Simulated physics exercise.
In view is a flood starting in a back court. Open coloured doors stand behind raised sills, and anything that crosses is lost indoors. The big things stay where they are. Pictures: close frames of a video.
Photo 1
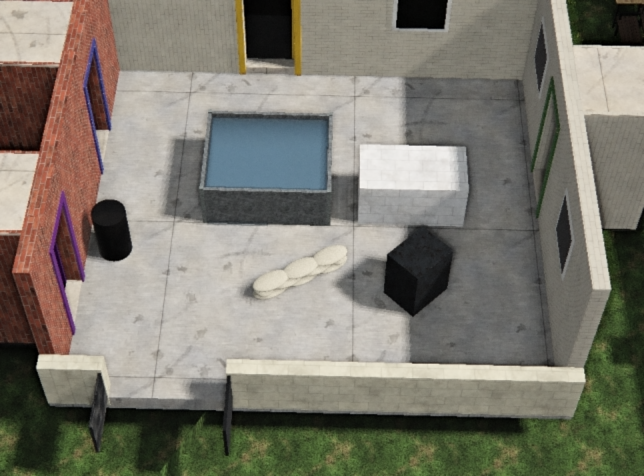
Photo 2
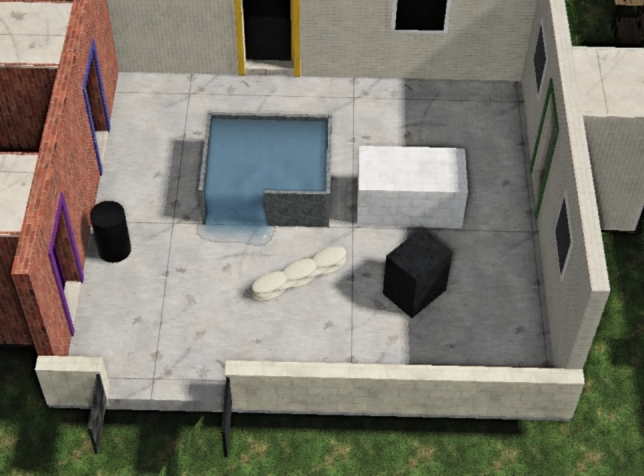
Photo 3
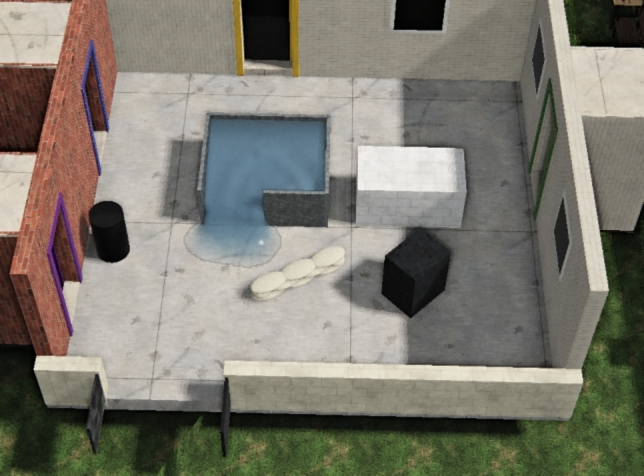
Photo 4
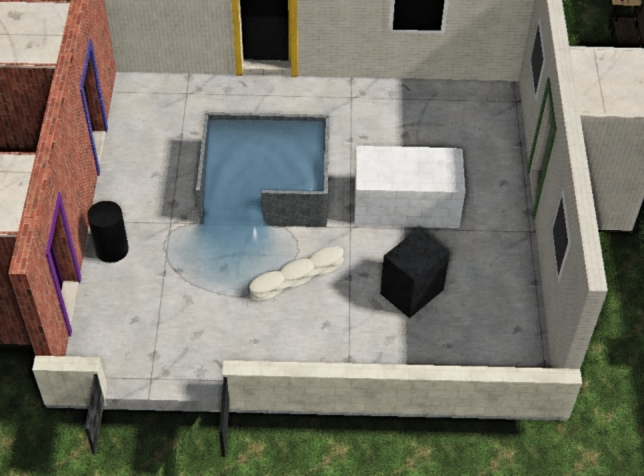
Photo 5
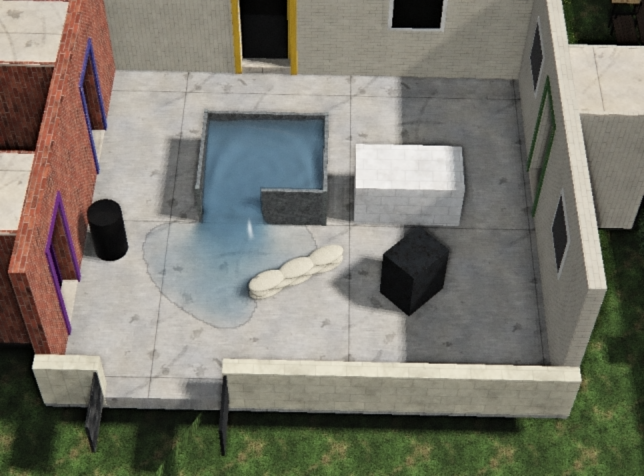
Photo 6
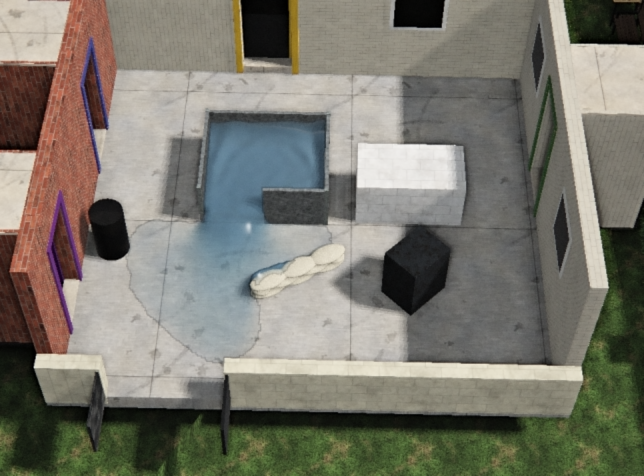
Water pouring from a gap in a raised stone tank, spreading across a walled courtyard's pale paving past a knobbly white object.
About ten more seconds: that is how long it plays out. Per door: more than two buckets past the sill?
At the end, yellow door: Two buckets or fewer, blue door: Two buckets or fewer, green door: Two buckets or fewer, purple door: Over two buckets.
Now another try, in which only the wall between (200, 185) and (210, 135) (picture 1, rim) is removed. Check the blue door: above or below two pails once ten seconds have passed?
At the blue door, the inflow beats the threshold.
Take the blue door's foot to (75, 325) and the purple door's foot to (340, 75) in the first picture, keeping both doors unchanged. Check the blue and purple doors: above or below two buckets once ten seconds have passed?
In short: The blue one floods; the purple one keeps below it.
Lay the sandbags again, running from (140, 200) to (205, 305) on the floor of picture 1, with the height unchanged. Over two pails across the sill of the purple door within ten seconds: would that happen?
Taking it door by door, the purple one stays within the limit.
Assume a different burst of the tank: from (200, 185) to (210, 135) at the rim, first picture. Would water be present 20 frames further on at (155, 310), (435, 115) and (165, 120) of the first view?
So: Wetted, then spared, then wetted.
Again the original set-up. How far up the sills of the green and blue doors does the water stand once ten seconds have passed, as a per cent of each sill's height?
First 10 percent, then 30 percent.
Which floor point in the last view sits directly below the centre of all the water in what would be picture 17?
Roughly at (240, 236).
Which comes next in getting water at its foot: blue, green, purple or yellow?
It is the door marked purple.
A moment on, water covers 25 % of the floor; the yellow door not reached, the blue door not reached, the green door not reached, the purple door wet at the sill, nothing in.
Next, water covers 30 % of the floor; the yellow door not reached, the blue door not reached, the green door not reached, the purple door over two buckets in.
Then, water covers 40 % of the floor; the yellow door not reached, the blue door not reached, the green door not reached, the purple door over two buckets in.
Later, water covers 45 % of the floor; the yellow door not reached, the blue door not reached, the green door not reached, the purple door far over two buckets in.
In the end, water covers 50 % of the floor; the yellow door not reached, the blue door wet at the sill, nothing in, the green door wet at the sill, nothing in, the purple door far over two buckets in.
